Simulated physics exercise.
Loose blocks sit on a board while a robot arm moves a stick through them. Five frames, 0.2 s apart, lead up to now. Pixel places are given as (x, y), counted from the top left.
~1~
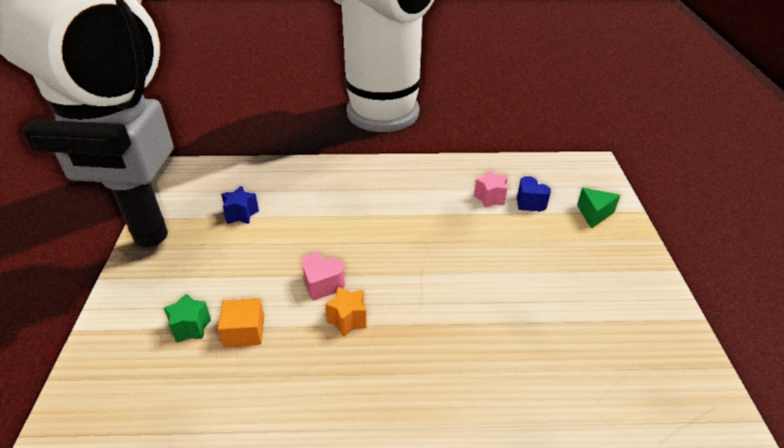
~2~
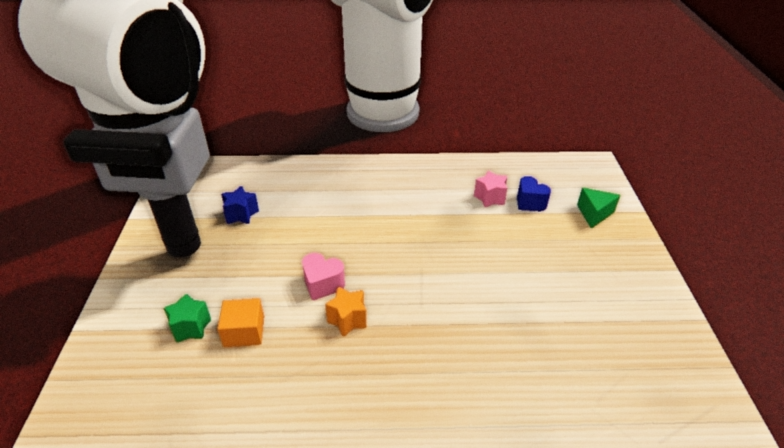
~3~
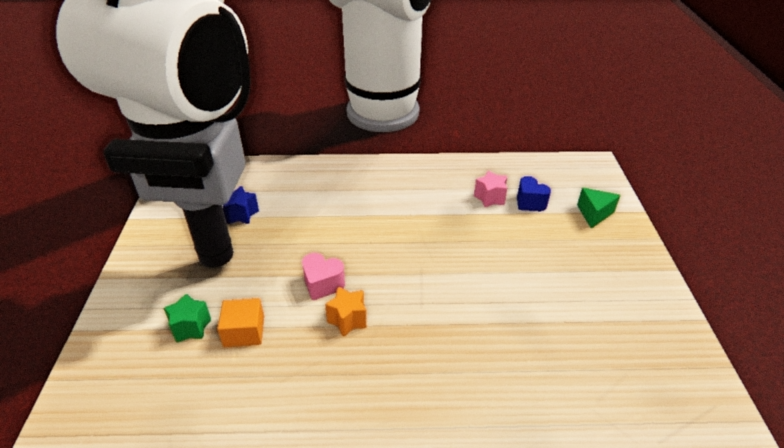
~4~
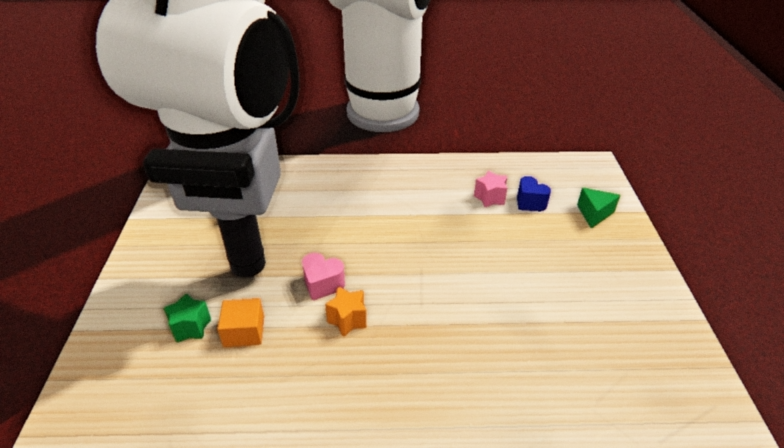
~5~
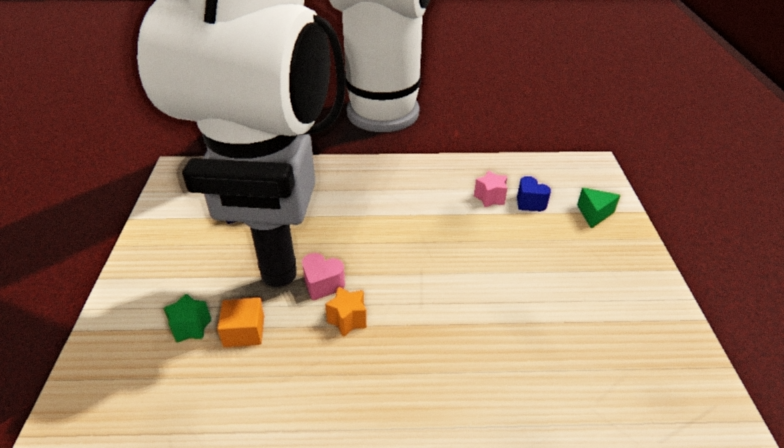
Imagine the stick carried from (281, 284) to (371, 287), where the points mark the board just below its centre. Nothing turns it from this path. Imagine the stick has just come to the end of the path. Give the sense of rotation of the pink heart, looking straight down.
It swings round clockwise.
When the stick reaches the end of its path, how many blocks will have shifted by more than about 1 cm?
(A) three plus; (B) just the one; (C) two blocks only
The answer is B.
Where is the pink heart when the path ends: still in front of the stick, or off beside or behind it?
Most likely the pink heart stays ahead.
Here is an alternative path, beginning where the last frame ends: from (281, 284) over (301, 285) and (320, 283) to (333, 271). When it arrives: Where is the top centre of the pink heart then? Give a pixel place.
The middle of its upper face will lie at (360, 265).
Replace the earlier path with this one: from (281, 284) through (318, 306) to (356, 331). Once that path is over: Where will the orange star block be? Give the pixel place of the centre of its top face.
Put as a pixel place, it's (388, 323).
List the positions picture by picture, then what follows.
The first picture shows stick tip at (151, 237); block tops, pink heart at (321, 266); orange star block at (347, 301).
The second picture shows stick at (184, 247); blocks unchanged.
The third picture shows stick at (217, 257); blocks unchanged.
The fourth picture shows stick at (248, 266); blocks unchanged.
The fifth picture shows stick at (279, 275); pink heart at (321, 266); orange star block at (347, 301).
On the path given first. Halfway along, stick at (326, 277); pink heart at (359, 269), turned 20° clockwise.
At the end, stick at (371, 278); pink heart at (405, 271), turned 25° clockwise; orange star block in place.
